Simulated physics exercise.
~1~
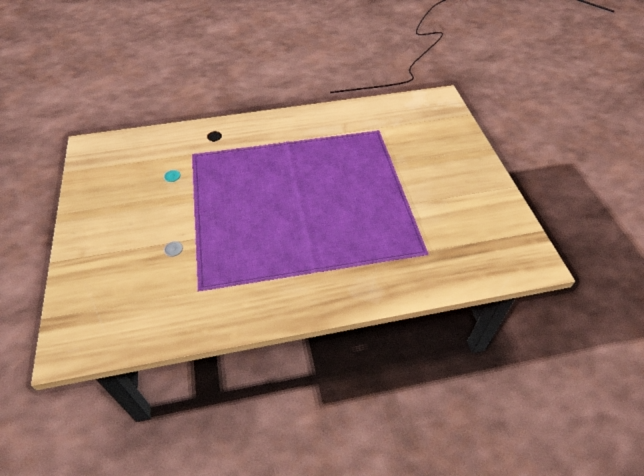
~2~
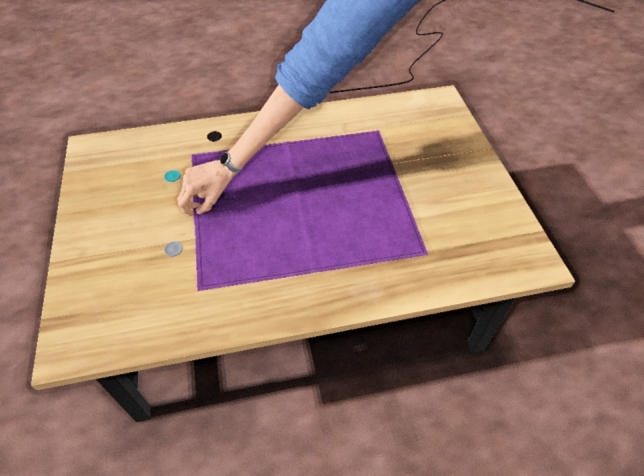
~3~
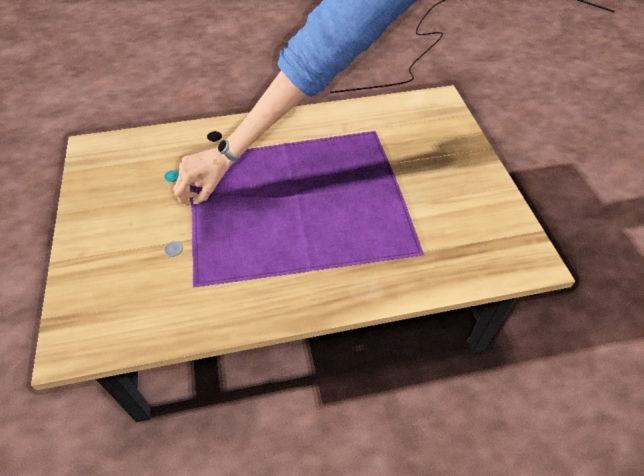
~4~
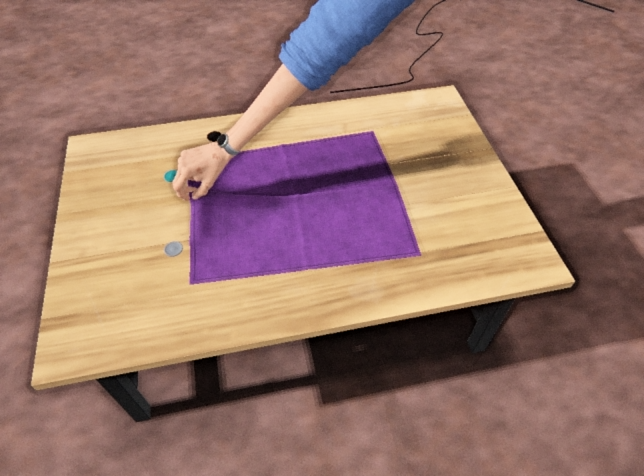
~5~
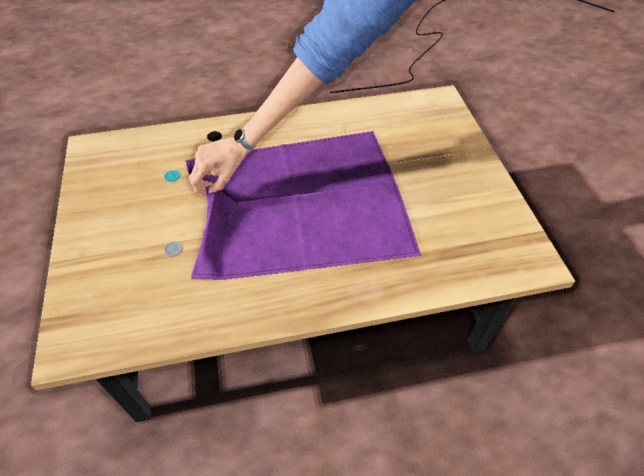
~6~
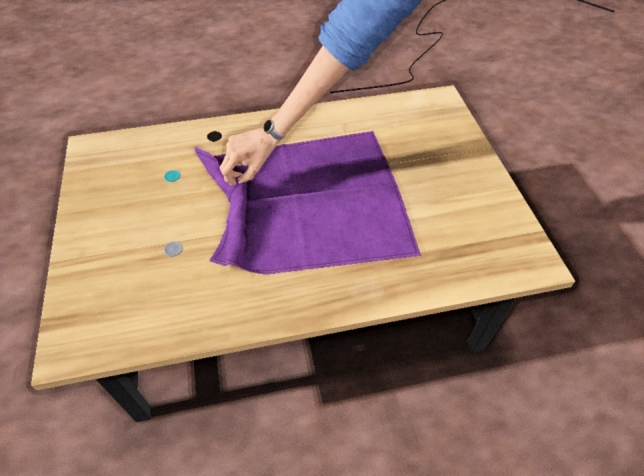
A light wooden table with dark legs stands on a mottled brownish-pink floor, seen from above at an angle by a still camera. A purple cloth lies flat on it, with small black, teal and grey discs near its left side and a thin dark cord behind the table. A blue-sleeved arm wearing a watch reaches in, pinches the cloth's left edge, lifts it slightly and draws it rightward into folds.
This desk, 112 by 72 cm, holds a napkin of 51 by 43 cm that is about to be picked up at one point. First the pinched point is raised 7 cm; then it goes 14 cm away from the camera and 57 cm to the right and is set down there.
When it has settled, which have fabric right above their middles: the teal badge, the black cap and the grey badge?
My guess is the teal badge stays in view, my guess is the black cap stays in view, my guess is the grey badge stays in view.
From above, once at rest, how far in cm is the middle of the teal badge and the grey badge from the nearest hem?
About 35 cm, 44 cm.
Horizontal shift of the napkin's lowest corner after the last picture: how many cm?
That corner moves about 56 cm, measured flat, before it rests.
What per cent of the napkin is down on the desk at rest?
At rest, about 50 percent of it.
Next, 60 % of it is down, spanning 35 by 46 cm, above no small thing.
Then, 45 % of it is down, spanning 28 by 50 cm, above no small thing.
After that, 45 % of it is down, spanning 31 by 51 cm, above no small thing.
Later, 50 % of it is down, spanning 34 by 51 cm, above no small thing.
At the end, 50 % of it is down, spanning 34 by 51 cm, above no small thing.
